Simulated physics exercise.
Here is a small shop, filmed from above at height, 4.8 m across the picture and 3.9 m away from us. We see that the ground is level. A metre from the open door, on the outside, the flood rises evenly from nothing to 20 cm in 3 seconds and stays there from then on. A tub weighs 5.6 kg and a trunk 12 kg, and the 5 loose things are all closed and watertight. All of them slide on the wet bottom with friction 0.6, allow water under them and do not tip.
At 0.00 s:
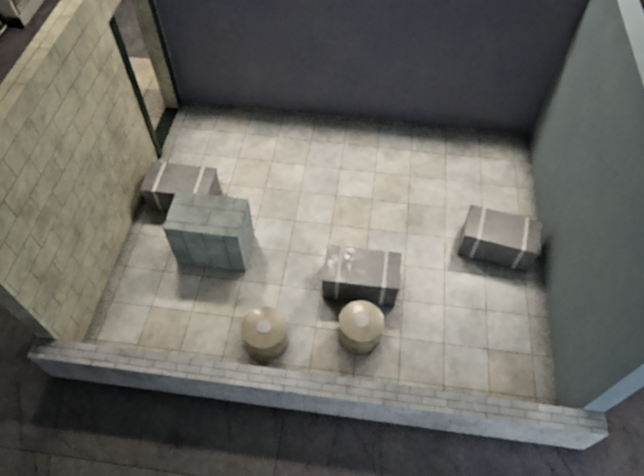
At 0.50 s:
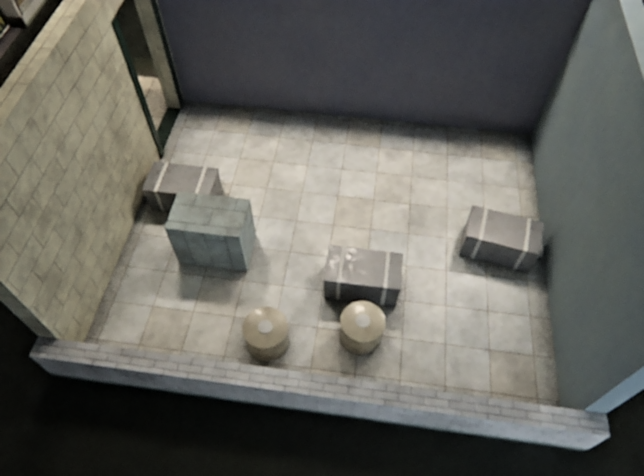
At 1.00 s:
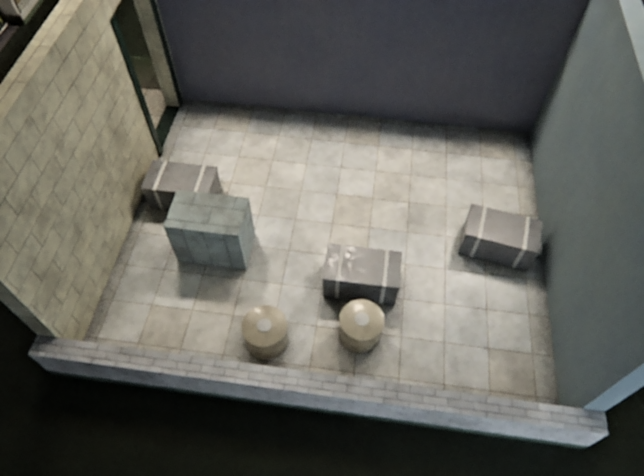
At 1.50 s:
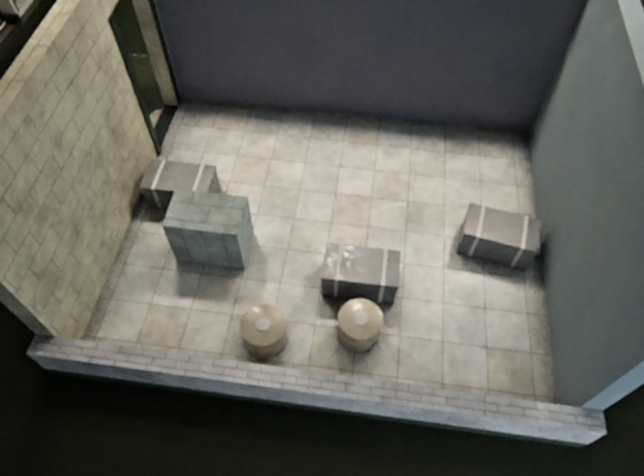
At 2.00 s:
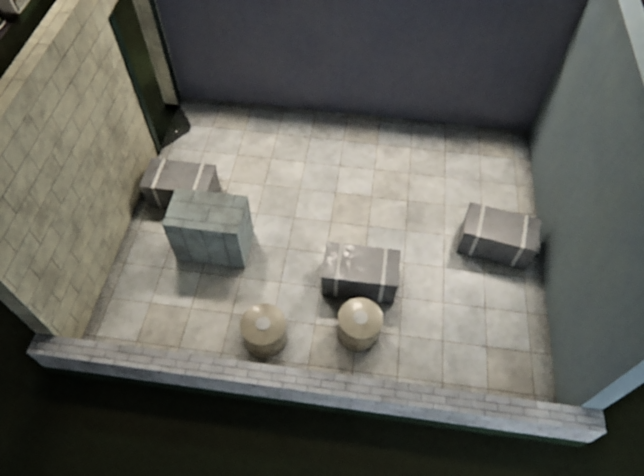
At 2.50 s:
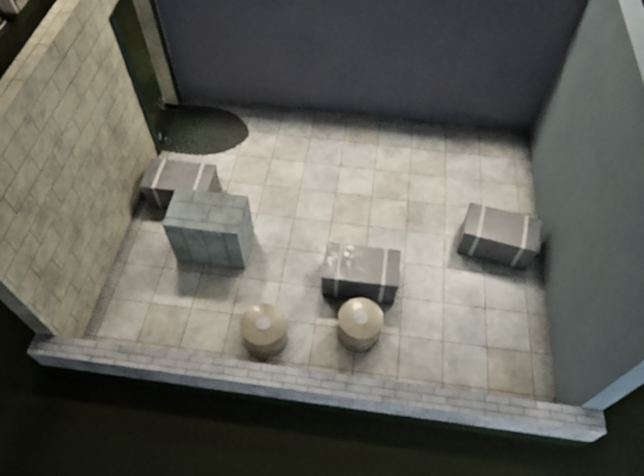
Dark water seeping in at the doorway corner and spreading across the pale tiled floor, while the boxes and round tubs stay still.
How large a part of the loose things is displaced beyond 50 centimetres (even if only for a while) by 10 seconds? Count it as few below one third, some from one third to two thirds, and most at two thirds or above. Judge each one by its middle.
Few.
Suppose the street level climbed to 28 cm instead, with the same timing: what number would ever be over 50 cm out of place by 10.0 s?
In that case the number is 3.
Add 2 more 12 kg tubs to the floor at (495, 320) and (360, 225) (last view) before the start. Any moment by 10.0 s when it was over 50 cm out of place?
The first: Falls below it. The second: Falls below it.
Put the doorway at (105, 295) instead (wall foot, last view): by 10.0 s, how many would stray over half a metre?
Then it comes to 4.
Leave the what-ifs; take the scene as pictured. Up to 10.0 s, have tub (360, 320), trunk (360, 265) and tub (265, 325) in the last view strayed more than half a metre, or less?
Same order as the question: Smaller, smaller, smaller.
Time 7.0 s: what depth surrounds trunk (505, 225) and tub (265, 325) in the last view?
Close to 5 and 1 centimetres.
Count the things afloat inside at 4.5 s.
Total: 0.
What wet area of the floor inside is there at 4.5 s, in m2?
I'd estimate close to 6.5 m2.
After 3.5 s 0 of 5 are over 50 cm from their spots; 0 afloat.
After 4.5 s 0 of 5 are over 50 cm from their spots; 0 afloat.
After 7.0 s 0 of 5 are over 50 cm from their spots; 1 afloat.
After 10.0 s 1 of 5 are over 50 cm from their spots, and 1 have been at some point; 1 afloat.
